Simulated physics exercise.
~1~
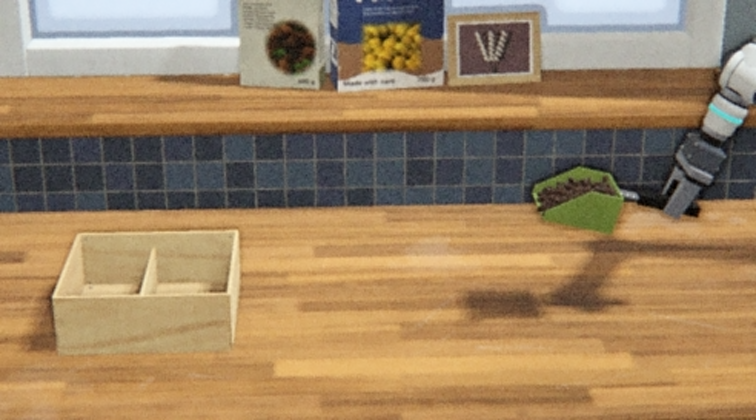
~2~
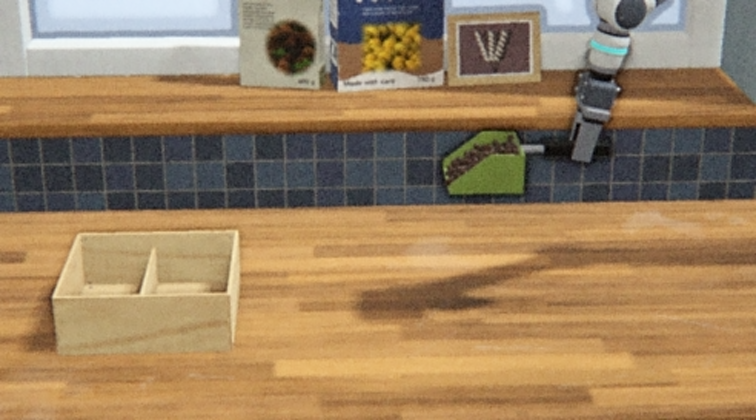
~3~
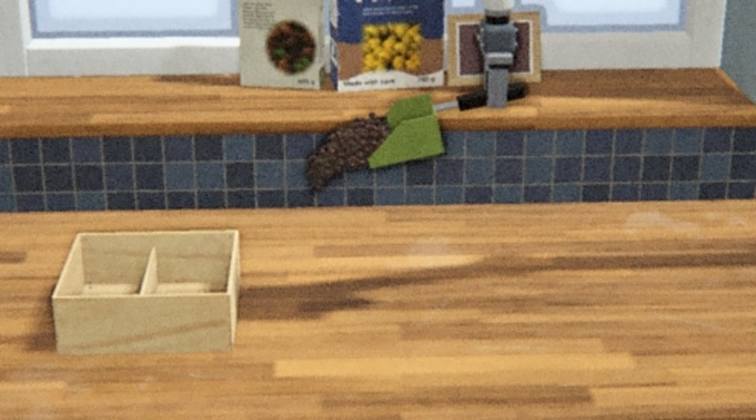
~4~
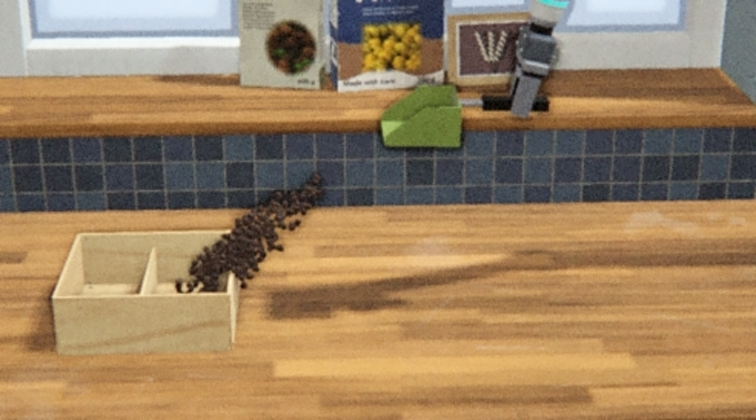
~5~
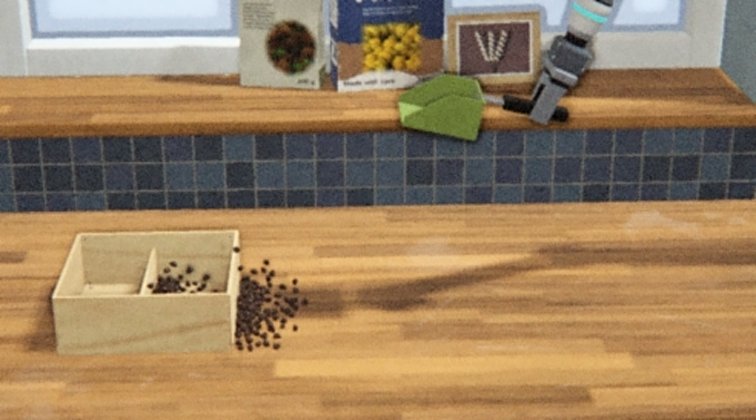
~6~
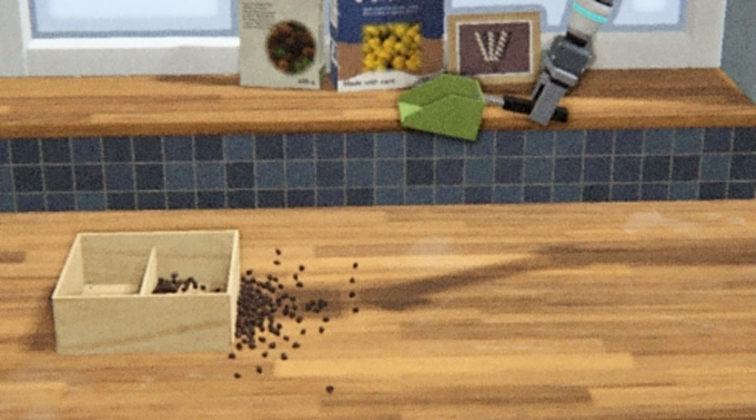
A robot arm flings dried beans from a green scoop, landing some in a divided wooden box and others beside it.
